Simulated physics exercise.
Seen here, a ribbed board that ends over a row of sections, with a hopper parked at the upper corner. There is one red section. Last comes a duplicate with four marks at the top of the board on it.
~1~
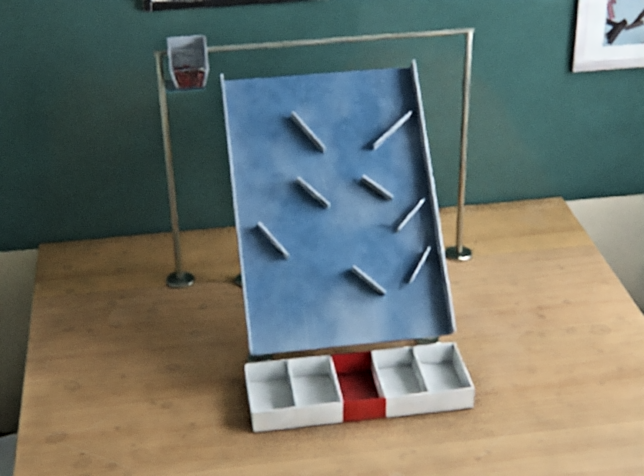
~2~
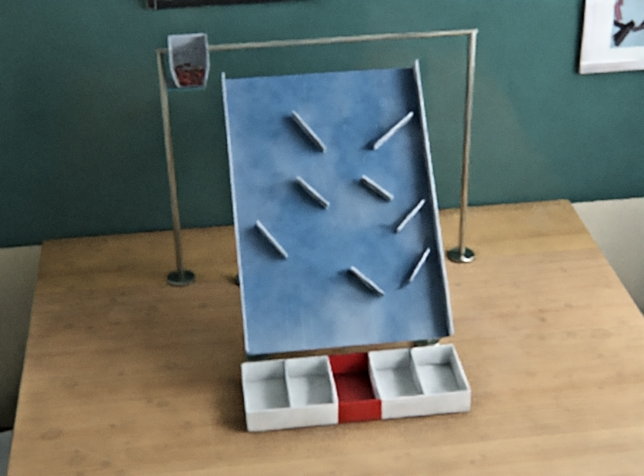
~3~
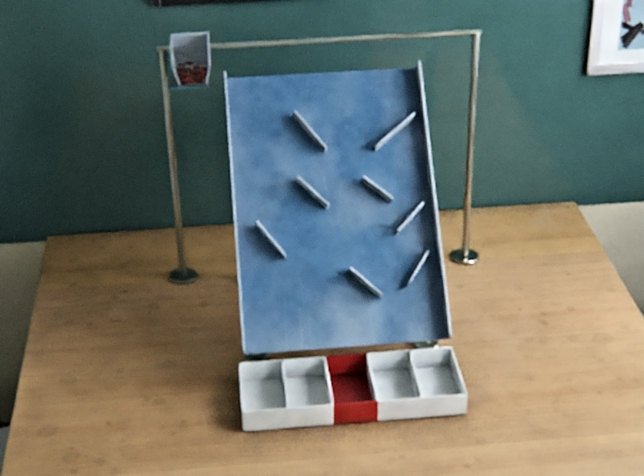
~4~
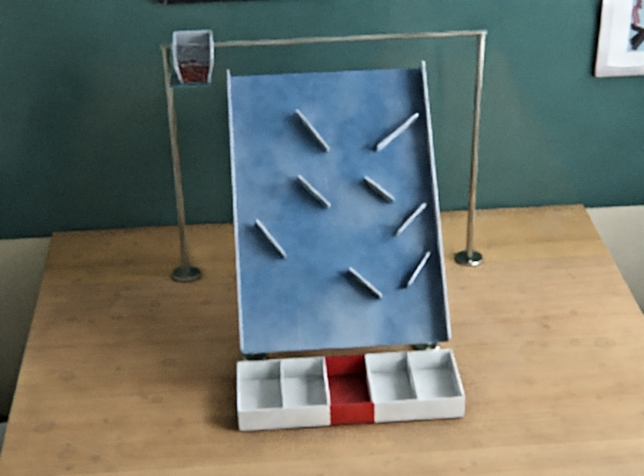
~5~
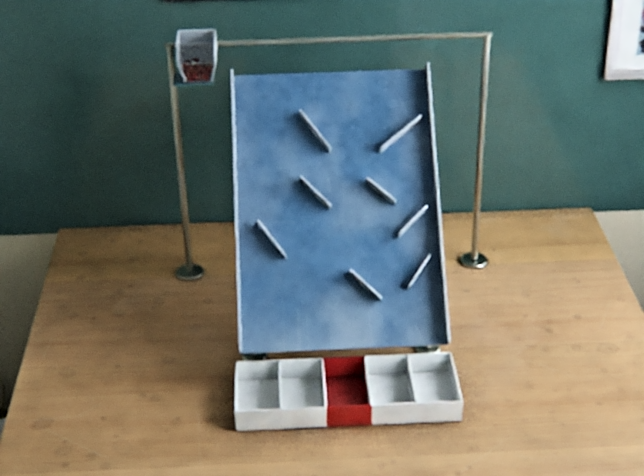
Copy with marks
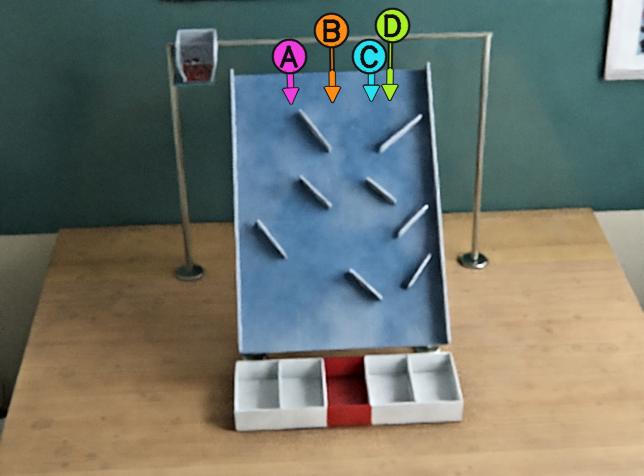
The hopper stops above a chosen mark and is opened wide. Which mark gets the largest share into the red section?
A works best here.
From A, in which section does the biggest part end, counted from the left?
It is the third one.
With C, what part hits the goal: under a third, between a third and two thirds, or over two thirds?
It is under a third.
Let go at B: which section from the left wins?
The fifth from the left.
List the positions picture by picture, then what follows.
The first picture shows hopper (189, 79), kidney beans, door shut.
The second picture shows ribs (293, 111) to (325, 148), (375, 146) to (413, 112), (297, 177) to (329, 204).
The third picture shows ribs (364, 176) to (393, 198), (257, 221) to (286, 255), (398, 230) to (424, 202).
The fourth picture shows ribs (350, 268) to (382, 296), (409, 284) to (429, 252).
The fifth picture shows red section (349, 414), number 3 of 5 from the left.
On the marked copy, mark A meets the board at (290, 98); mark B meets the board at (332, 96); mark C meets the board at (371, 95); mark D meets the board at (389, 94).
If A is chosen, roughly a third in the red section, roughly half in other sections, about a tenth outside the box.
If B is chosen, about a tenth in the red section, the larger part in other sections, just a few held on the board, just a few outside the box.
If C is chosen, about a tenth in the red section, roughly two thirds in other sections, about a tenth held on the board, about a tenth outside the box.
If D is chosen, about a tenth in the red section, roughly two thirds in other sections, about a tenth held on the board, just a few outside the box.
